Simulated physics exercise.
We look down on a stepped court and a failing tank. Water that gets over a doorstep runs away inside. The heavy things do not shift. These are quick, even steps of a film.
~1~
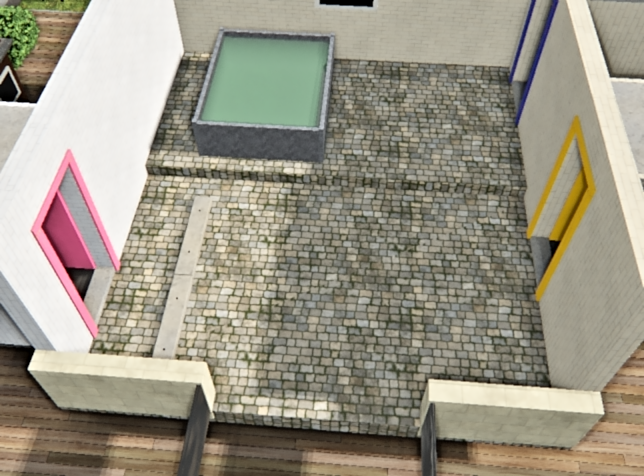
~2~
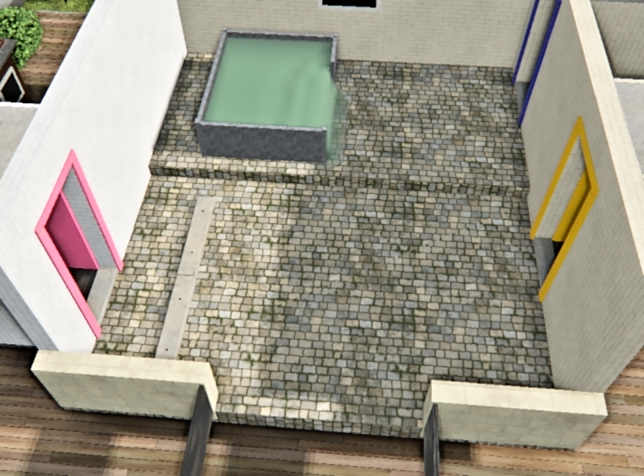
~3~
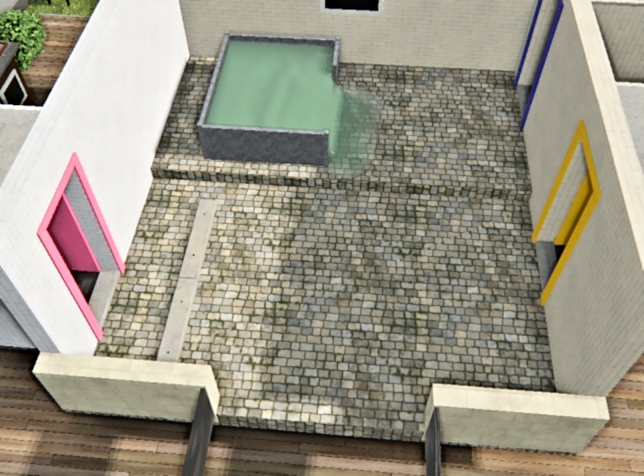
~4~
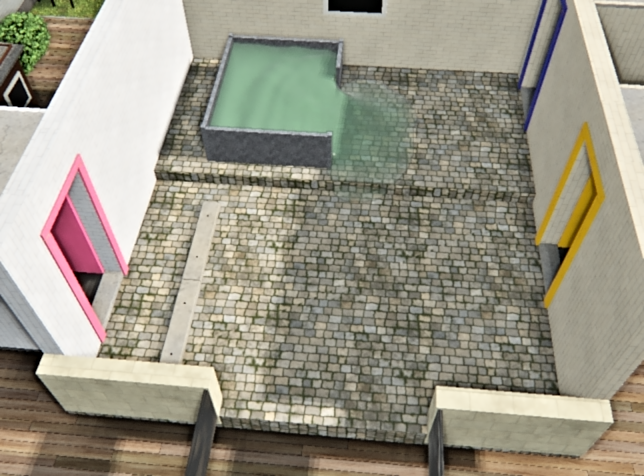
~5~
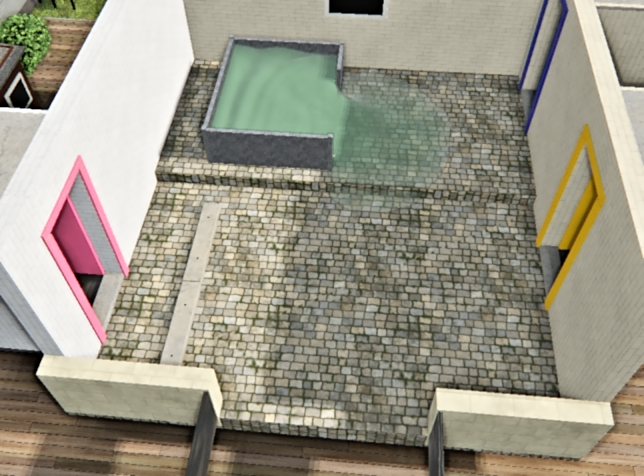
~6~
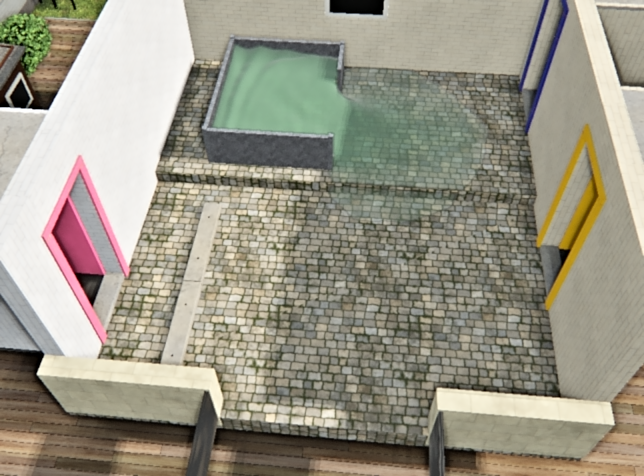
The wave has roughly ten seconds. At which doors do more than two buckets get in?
One by one: The blue door takes more than that; the yellow door takes more than that; the pink door stays under that.
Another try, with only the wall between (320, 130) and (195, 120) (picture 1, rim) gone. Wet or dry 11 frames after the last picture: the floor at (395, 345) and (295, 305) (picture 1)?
In turn: Wet, under water.
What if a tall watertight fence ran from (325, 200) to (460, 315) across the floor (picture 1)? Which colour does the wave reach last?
Last comes the pink door.
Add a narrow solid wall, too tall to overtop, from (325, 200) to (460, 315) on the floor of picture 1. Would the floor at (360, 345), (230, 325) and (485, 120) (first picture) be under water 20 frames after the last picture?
In that order: Not flooded, not flooded, under water.
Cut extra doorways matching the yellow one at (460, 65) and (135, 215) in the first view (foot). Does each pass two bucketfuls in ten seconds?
As listed: Floods, stays under.
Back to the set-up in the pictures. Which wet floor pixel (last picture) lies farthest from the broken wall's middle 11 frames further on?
Roughly at (555, 356).
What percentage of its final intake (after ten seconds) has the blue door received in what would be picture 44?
Close to 95 %.
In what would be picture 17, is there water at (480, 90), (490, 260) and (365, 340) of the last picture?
One after the other: Wet, awash, no water.
A moment on, water covers 35 % of the floor; the blue door under two buckets in, the yellow door not reached, the pink door not reached.
Next, water covers 40 % of the floor; the blue door over two buckets in, the yellow door under two buckets in, the pink door not reached.
Then, water covers 45 % of the floor; the blue door far over two buckets in, the yellow door over two buckets in, the pink door not reached.
Later, water covers 70 % of the floor; the blue door far over two buckets in, the yellow door over two buckets in, the pink door not reached.
In the end, water covers 90 % of the floor; the blue door far over two buckets in, the yellow door over two buckets in, the pink door wet at the sill, nothing in.
